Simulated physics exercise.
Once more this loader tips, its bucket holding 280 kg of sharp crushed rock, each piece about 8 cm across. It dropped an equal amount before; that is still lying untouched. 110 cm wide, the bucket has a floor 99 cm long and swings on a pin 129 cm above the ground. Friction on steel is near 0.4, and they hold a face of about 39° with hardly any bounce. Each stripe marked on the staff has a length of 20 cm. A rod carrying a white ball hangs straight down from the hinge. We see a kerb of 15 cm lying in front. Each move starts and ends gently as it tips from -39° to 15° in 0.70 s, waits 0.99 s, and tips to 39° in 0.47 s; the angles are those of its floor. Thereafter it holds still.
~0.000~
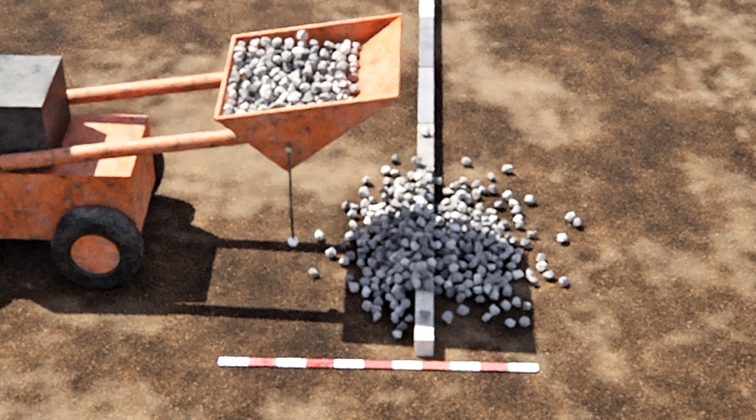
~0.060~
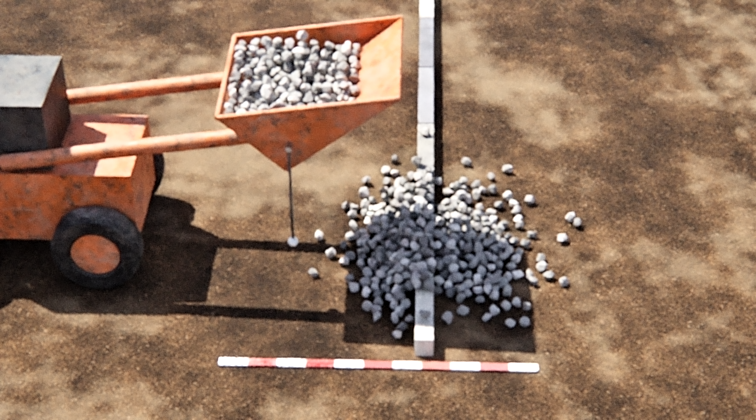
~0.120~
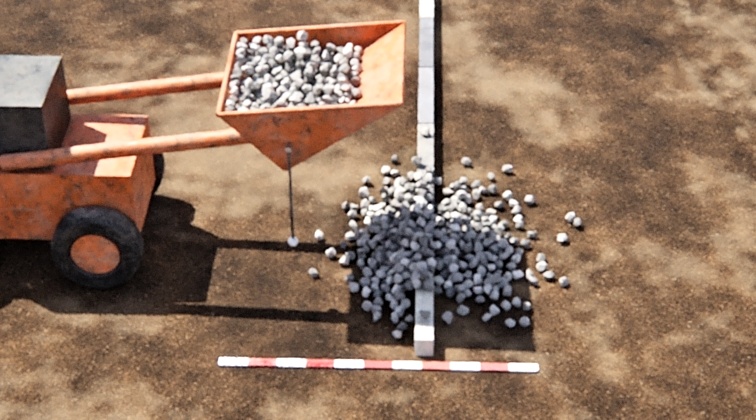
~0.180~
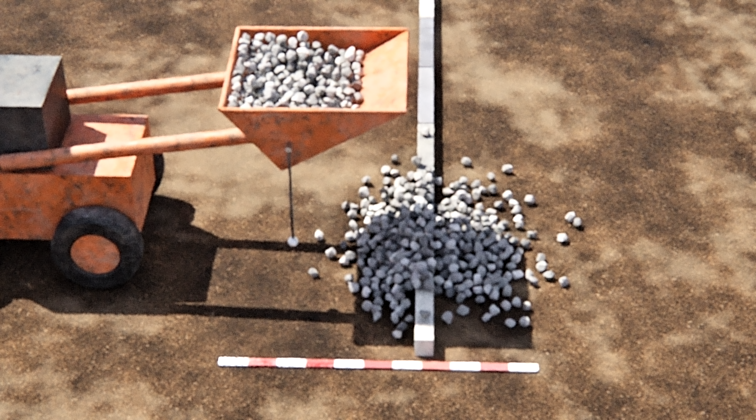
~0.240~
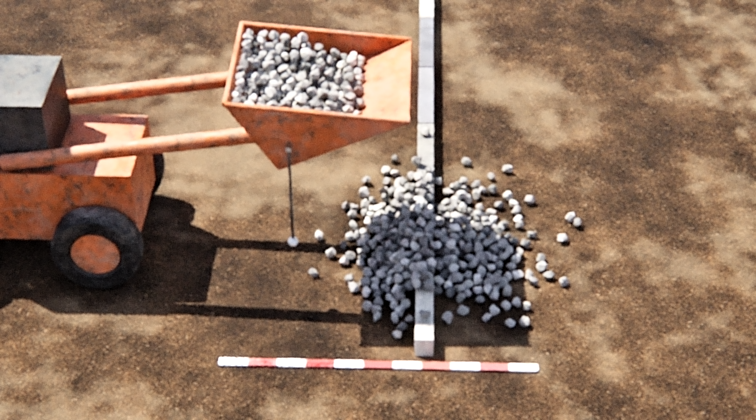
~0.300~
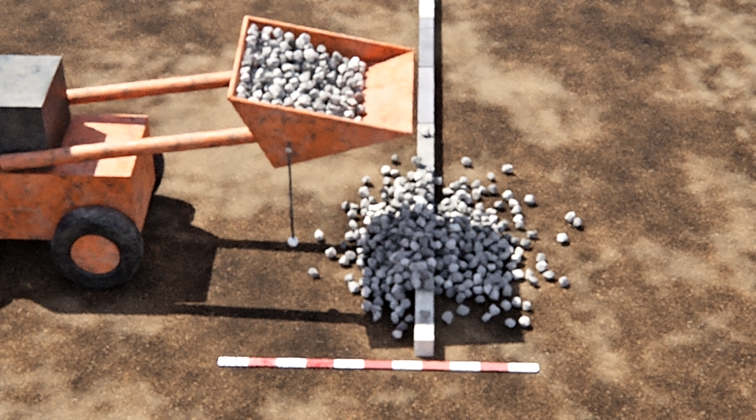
On a patch of bare brown earth in sunlight, seen from above at an angle, everything casts dark shadows. An orange loader with a grey box and black wheels stands at left, its bucket of pale grey stones raised beside a loose heap lying across a whitish kerb, with a red-and-white striped bar in front. The bucket slowly rotates clockwise, its left side rising, while the stones shift slightly inside and the loader, heap and camera stay still.
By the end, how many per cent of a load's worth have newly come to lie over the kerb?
About 36 per cent have newly come to lie there.
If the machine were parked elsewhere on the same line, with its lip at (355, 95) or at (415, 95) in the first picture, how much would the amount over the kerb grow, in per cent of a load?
The first position would add some 0 per cent, the second some 65.
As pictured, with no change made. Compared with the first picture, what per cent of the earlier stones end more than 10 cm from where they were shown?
I'd put it at about 5 per cent.
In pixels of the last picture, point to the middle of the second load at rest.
(412, 227).
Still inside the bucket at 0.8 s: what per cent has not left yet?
About 100 percent.
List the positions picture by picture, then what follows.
In the first frame, the bucket is at -39°, its lip at (399, 96); the top of the load is at (296, 55). The earlier load is highest near (417, 234), 27 cm above ground level, 56 % on this side of the kerb, 44 % over the kerb.
In the second frame, the bucket is at -38°, its lip at (400, 98); the top of the load is at (297, 55); the stones move at 0.1 m/s on average.
In the third frame, the bucket is at -35°, its lip at (403, 104); the top of the load is at (287, 54); the stones move at 0.2 m/s on average.
In the fourth frame, the bucket is at -30°, its lip at (406, 112); the top of the load is at (270, 48); the stones move at 0.3 m/s on average.
The fifth frame shows lip at (409, 122), floor tilted -24°, highest stones at (250, 50); the stones move at 0.4 m/s on average.
The sixth frame shows lip at (412, 134), floor tilted -18°, highest stones at (255, 45); the stones move at 0.4 m/s on average.
After 0.5 s the floor is at 6°; in per cent of one load, 100 in the bucket, 56 on this side of the kerb, 44 over the kerb; the foremost stones are at (554, 244).
After 0.8 s the floor is at 15°; in per cent of one load, 100 in the bucket, 56 on this side of the kerb, 44 over the kerb; the foremost stones are at (554, 244).
After 2.6 s the floor is at 39°; in per cent of one load, 23 in the bucket, 120 on this side of the kerb, 57 over the kerb; the foremost stones are at (555, 241).
After 5.2 s the floor is at 39°; in per cent of one load, 0 in the bucket, 120 on this side of the kerb, 80 over the kerb; the foremost stones are at (557, 246). Net gain over the kerb, 36.
